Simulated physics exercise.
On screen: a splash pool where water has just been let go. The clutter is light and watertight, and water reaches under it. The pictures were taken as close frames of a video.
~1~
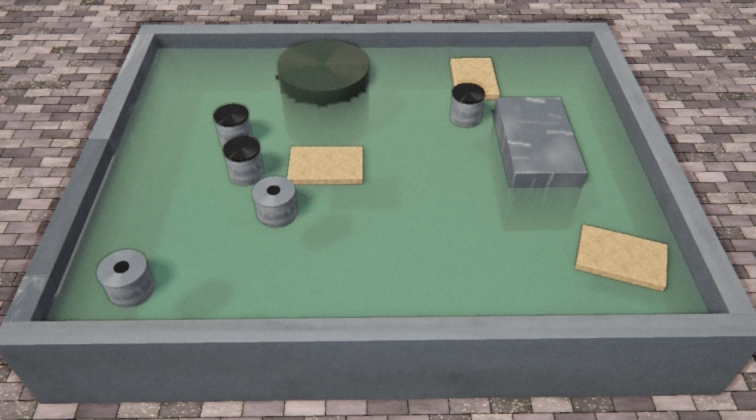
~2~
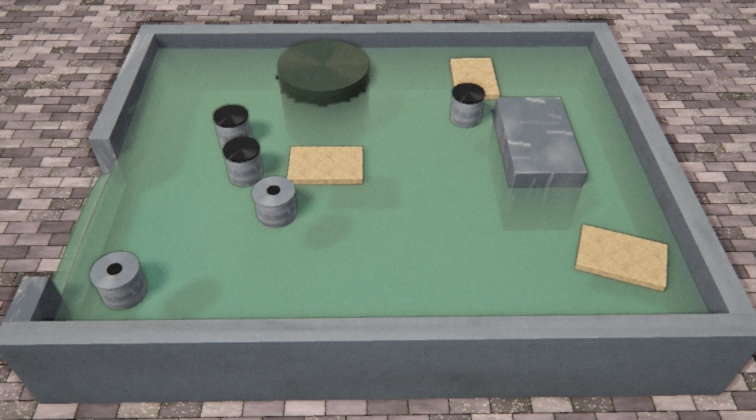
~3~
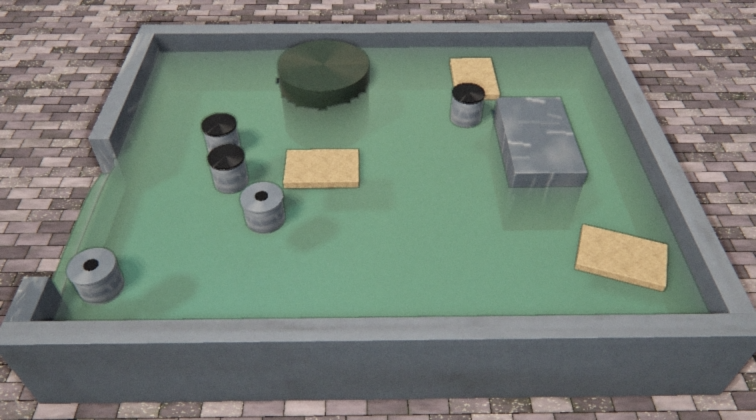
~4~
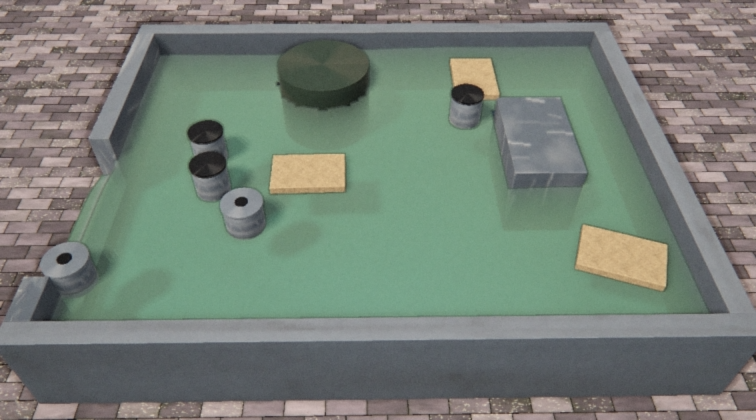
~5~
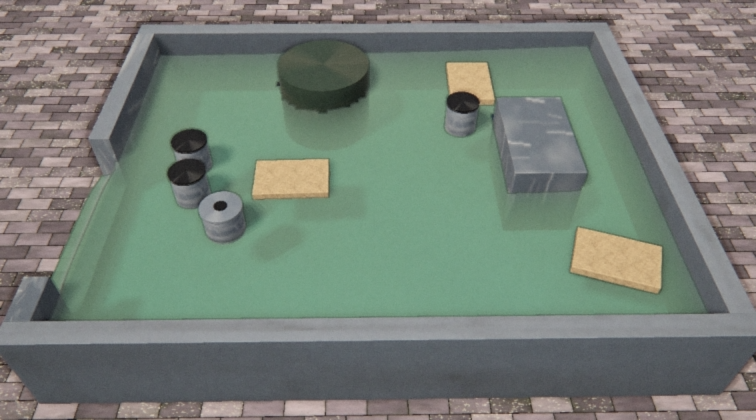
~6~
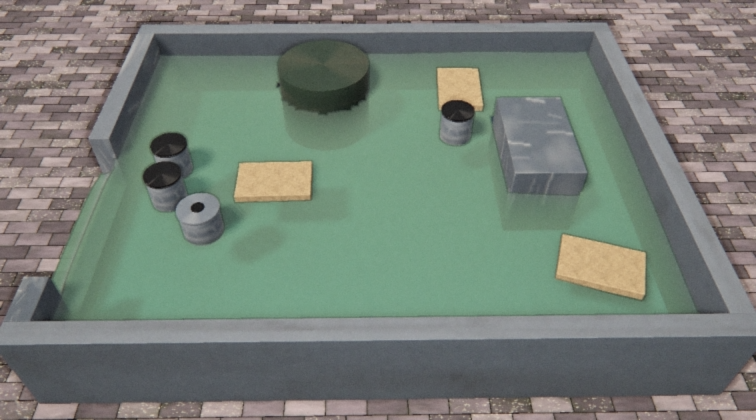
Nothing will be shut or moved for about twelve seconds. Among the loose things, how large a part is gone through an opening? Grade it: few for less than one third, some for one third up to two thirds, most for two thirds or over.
Grade: Some.
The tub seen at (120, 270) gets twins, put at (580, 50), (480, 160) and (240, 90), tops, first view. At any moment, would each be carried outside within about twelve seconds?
Result, in sequence: Never gets out; never gets out; ends up outside.
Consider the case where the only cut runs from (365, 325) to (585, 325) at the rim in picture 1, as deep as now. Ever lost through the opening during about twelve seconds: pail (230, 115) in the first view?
My call: Stays.
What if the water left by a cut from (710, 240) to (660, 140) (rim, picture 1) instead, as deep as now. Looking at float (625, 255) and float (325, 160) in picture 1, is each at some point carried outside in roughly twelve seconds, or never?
Taking them in order, escaped and retained.
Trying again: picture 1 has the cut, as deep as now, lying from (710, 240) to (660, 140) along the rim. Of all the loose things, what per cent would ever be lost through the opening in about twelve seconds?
That comes to 10 per cent of the things.
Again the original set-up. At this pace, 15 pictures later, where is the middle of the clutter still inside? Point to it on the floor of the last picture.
I'd put it around pixel (463, 229).
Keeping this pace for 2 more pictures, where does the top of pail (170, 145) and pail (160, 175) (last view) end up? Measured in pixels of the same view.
Approximately (122, 156) for one and (106, 181) for the other.
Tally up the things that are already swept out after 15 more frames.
By that point the tally is 5.
A moment on, 1 of 8 are out; 7 afloat.
Next, 4 of 8 are out; 4 afloat.
Later, 5 of 8 are out; 3 afloat.
In the end, 5 of 8 are out; 3 afloat.
